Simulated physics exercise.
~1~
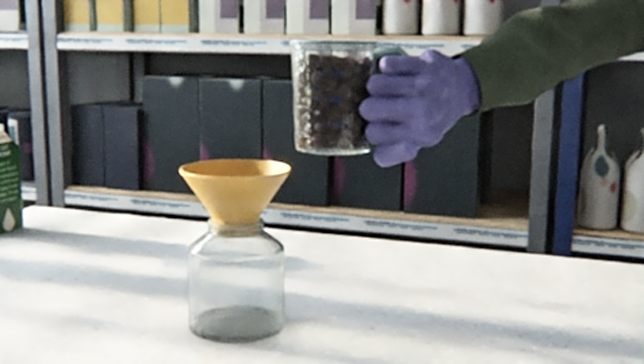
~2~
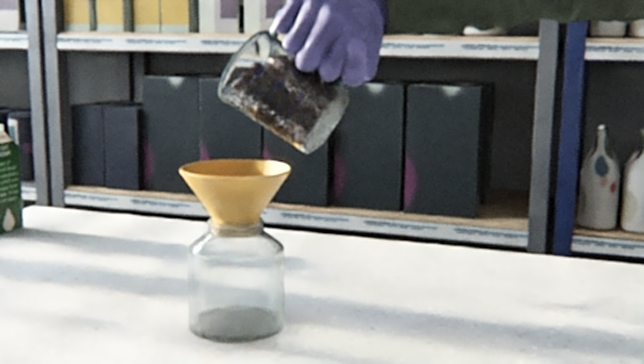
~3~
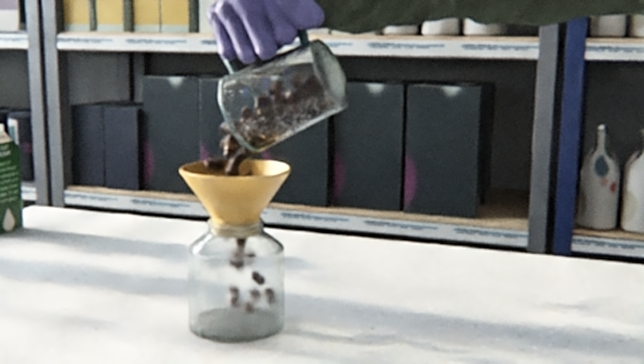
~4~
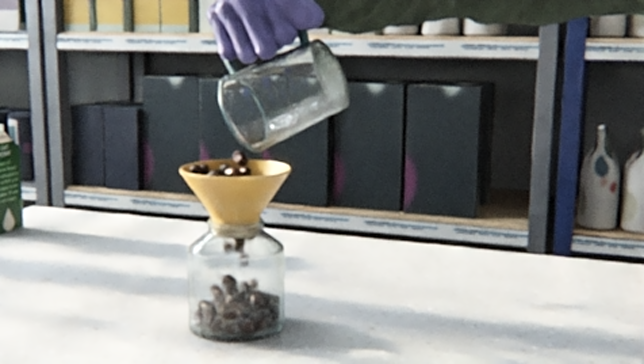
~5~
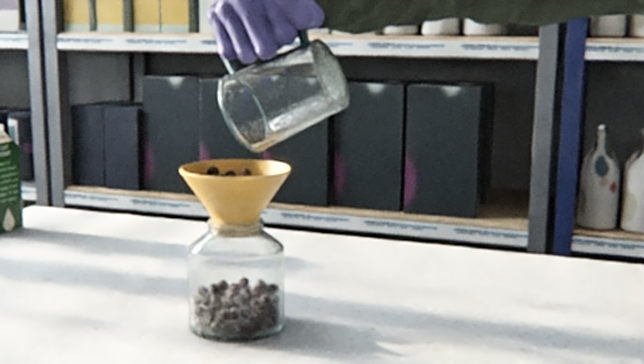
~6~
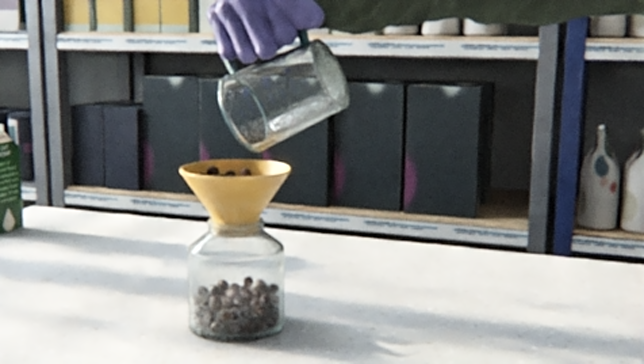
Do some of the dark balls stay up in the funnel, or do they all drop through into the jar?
Some of them stay up in the funnel. The larger part ends up in the jar, a fair share remains above it, and none can be seen spilt on the table.
On a white table in front of storage shelves, a yellow funnel sits in the neck of an empty clear jar. A purple-gloved hand brings in a clear cup full of small dark balls from the right, moving it left and starting to tip it. The cup tilts past its side, and the balls tumble into the funnel and drop into the jar. As the cup empties, they pile up on the jar's bottom. The flow then stops, with most of the balls in the jar, some still sitting in the funnel, and none seen on the table.
